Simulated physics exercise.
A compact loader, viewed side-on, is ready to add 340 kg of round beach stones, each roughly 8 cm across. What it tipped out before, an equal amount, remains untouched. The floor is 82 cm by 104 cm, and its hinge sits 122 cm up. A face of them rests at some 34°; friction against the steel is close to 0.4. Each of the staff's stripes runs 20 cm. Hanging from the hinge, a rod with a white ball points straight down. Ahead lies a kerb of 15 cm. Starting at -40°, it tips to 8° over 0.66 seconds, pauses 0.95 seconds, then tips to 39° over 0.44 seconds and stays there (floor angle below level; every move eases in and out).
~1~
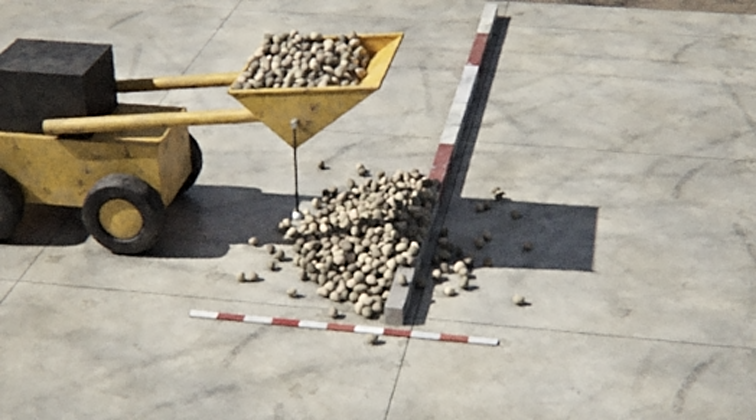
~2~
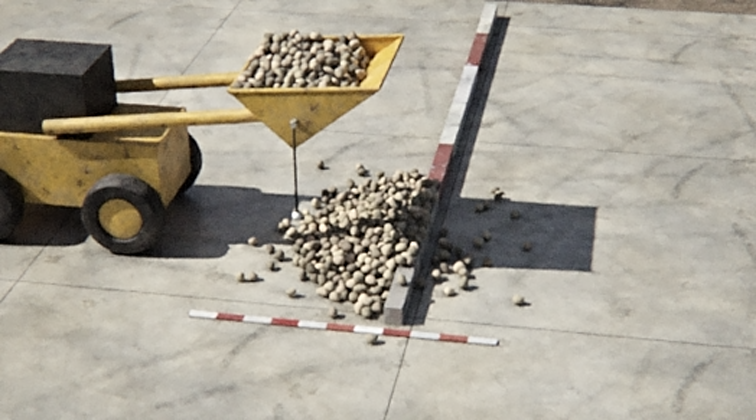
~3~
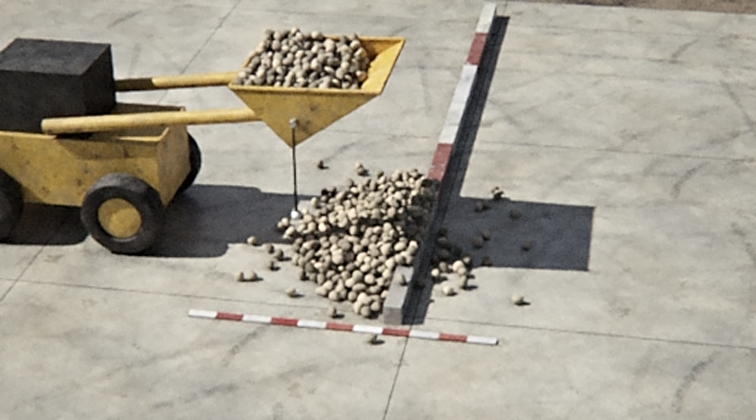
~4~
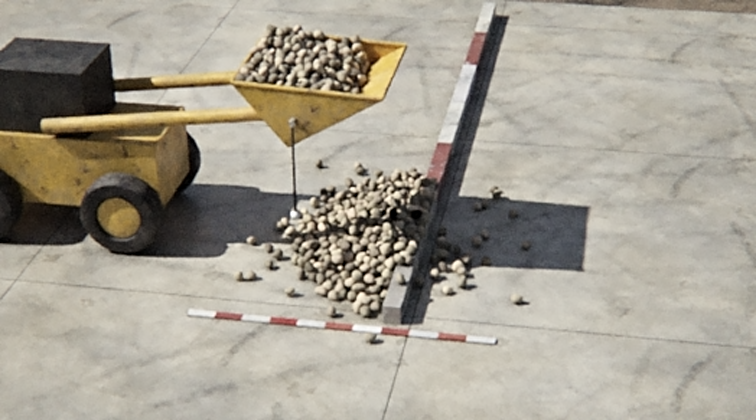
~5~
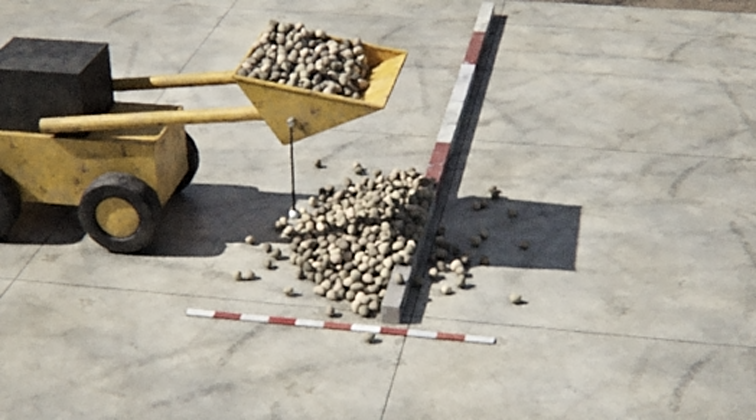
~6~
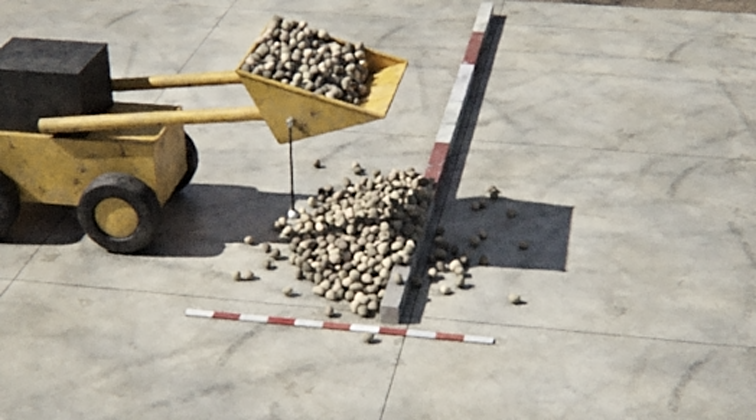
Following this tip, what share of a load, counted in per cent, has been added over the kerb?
75 per cent, roughly.
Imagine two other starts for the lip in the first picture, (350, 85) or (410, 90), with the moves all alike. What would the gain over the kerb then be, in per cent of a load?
First place: Roughly 40 %; second place: Roughly 95 %.
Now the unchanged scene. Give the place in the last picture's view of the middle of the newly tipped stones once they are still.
Their centre ends up near (447, 232).
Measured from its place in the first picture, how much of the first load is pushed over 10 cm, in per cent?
5 %.
Then, 0.2 s after the last picture the floor is at 1°; in per cent of one load, 100 in the bucket, 96 on this side of the kerb, 4 over the kerb; the foremost stones are at (497, 232).
Then, 0.5 s after the last picture the floor is at 8°; in per cent of one load, 100 in the bucket, 96 on this side of the kerb, 4 over the kerb; the foremost stones are at (497, 232).
Then, 2.2 s after the last picture the floor is at 39°; in per cent of one load, 7 in the bucket, 137 on this side of the kerb, 56 over the kerb; the foremost stones are at (592, 261).
Then, 4.8 s after the last picture the floor is at 39°; in per cent of one load, 0 in the bucket, 120 on this side of the kerb, 80 over the kerb; the foremost stones are at (595, 264). Net gain over the kerb, 75.
